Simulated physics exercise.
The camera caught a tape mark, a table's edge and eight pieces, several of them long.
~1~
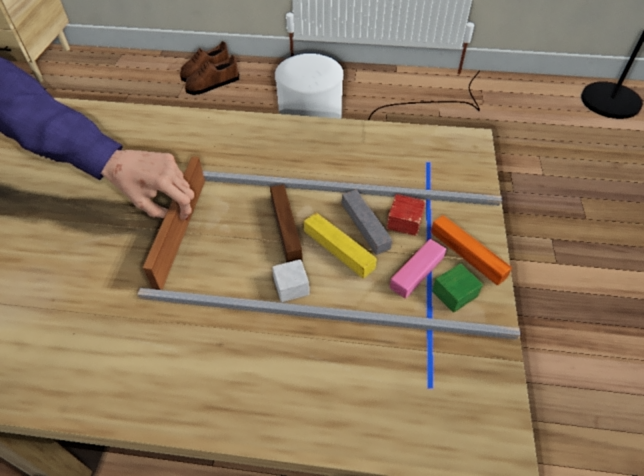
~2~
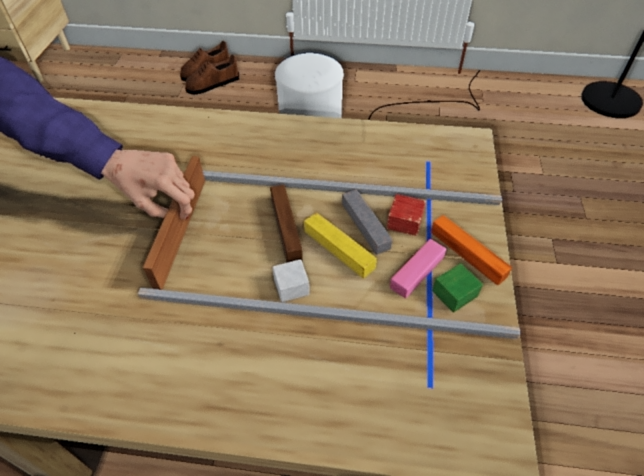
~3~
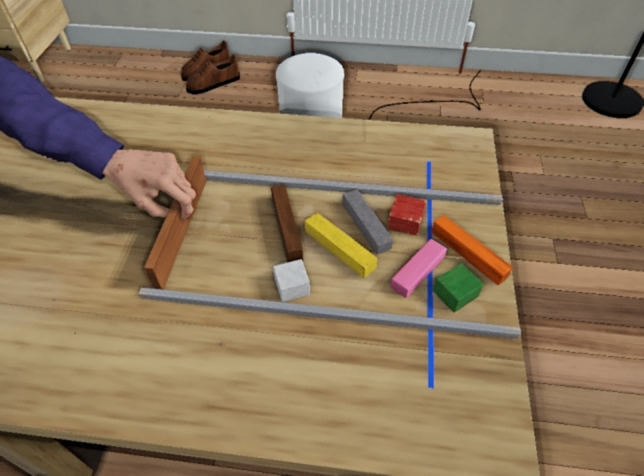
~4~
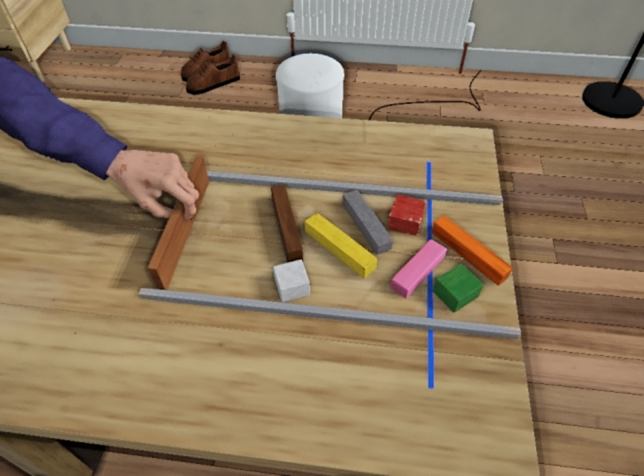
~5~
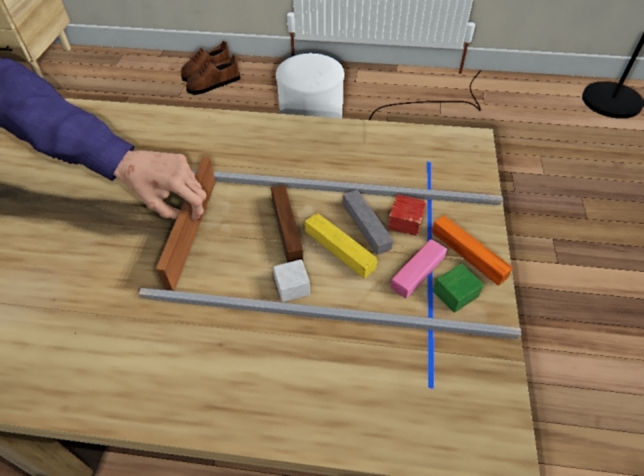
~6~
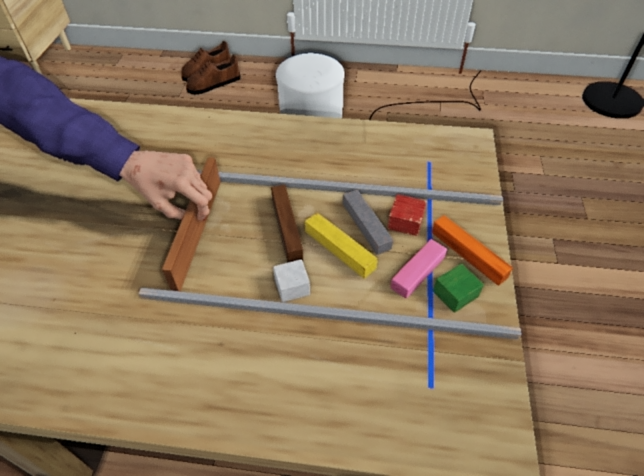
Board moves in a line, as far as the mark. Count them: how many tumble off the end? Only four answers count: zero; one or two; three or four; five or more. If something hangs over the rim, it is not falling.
My answer: One or two.
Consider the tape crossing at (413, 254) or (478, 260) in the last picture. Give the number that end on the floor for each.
Counts: 0, 5.
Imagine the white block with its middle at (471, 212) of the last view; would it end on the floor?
So the white block slips away.
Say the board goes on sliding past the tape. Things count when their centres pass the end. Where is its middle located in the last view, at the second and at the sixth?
I'd say close to (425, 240), and after that close to (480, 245).
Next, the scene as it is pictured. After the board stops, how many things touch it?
2 end up touching it.
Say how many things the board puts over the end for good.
2.
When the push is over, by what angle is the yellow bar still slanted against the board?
About 10° out of line.
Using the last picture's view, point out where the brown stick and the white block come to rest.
In order, first (439, 236), then (447, 302).
Soon after, none off yet; orange stick at rest near (470, 249); green block at rest near (458, 288); pink stick at rest near (419, 268).
Then, none off yet; orange stick moving near (476, 248); green block at rest near (458, 288); pink stick at rest near (425, 273).
At rest, the number that fall off is one or two; fallen, green block and orange stick.
